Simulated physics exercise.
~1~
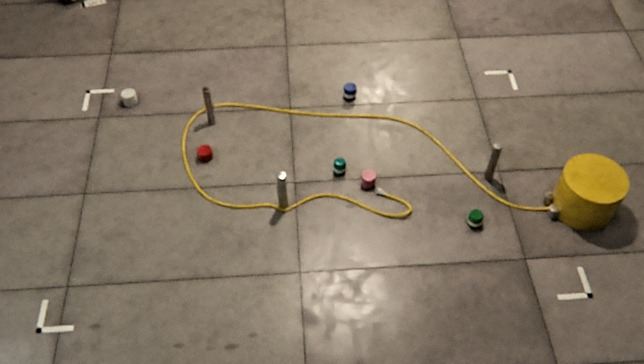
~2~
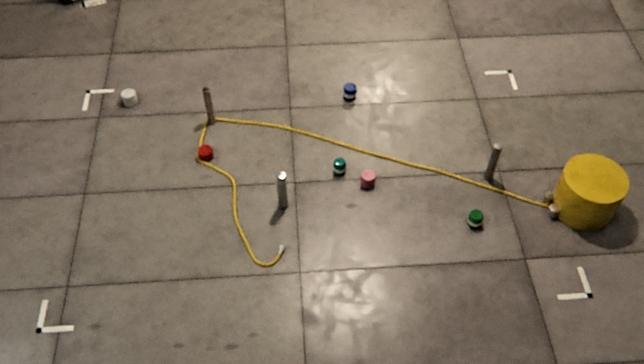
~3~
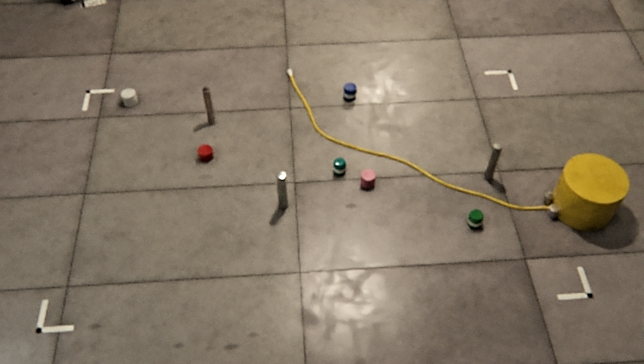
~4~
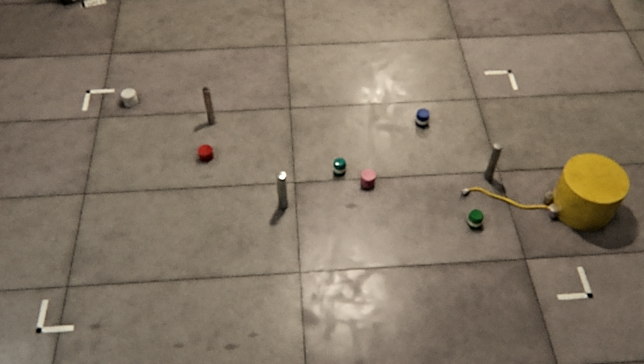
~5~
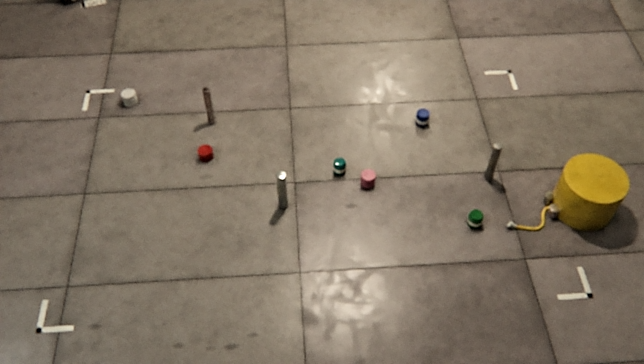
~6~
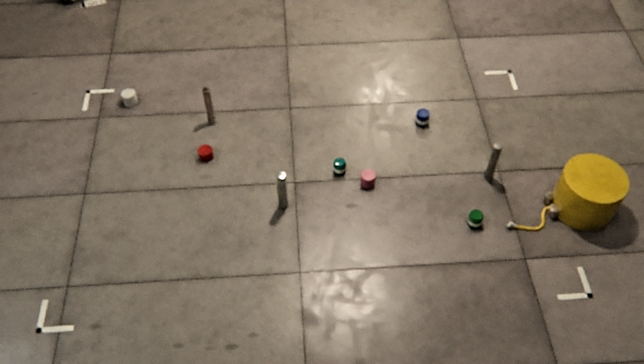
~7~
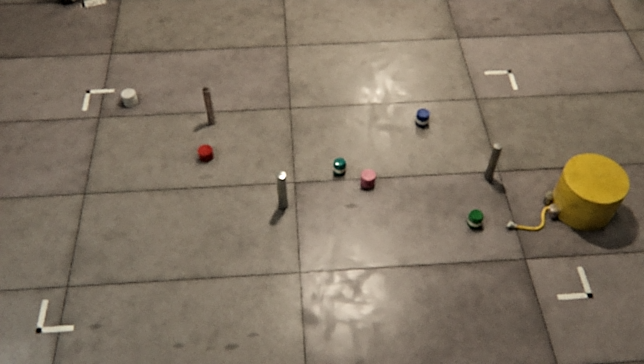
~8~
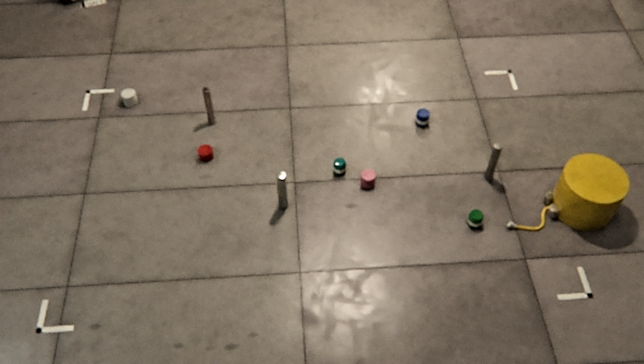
On a grey tiled hallway floor, a yellow lead runs from a large yellow reel on the right, winding around upright posts among six small containers. The reel draws it in, and its loose end slips back around the nearest middle post, then swings past the red tub and around the far left post. The shortening lead slides rightward across the open floor, and the blue canister ends up farther right and slightly nearer. The end passes the right post and stops near the green jar, a short piece still out, while the white tub stays put.
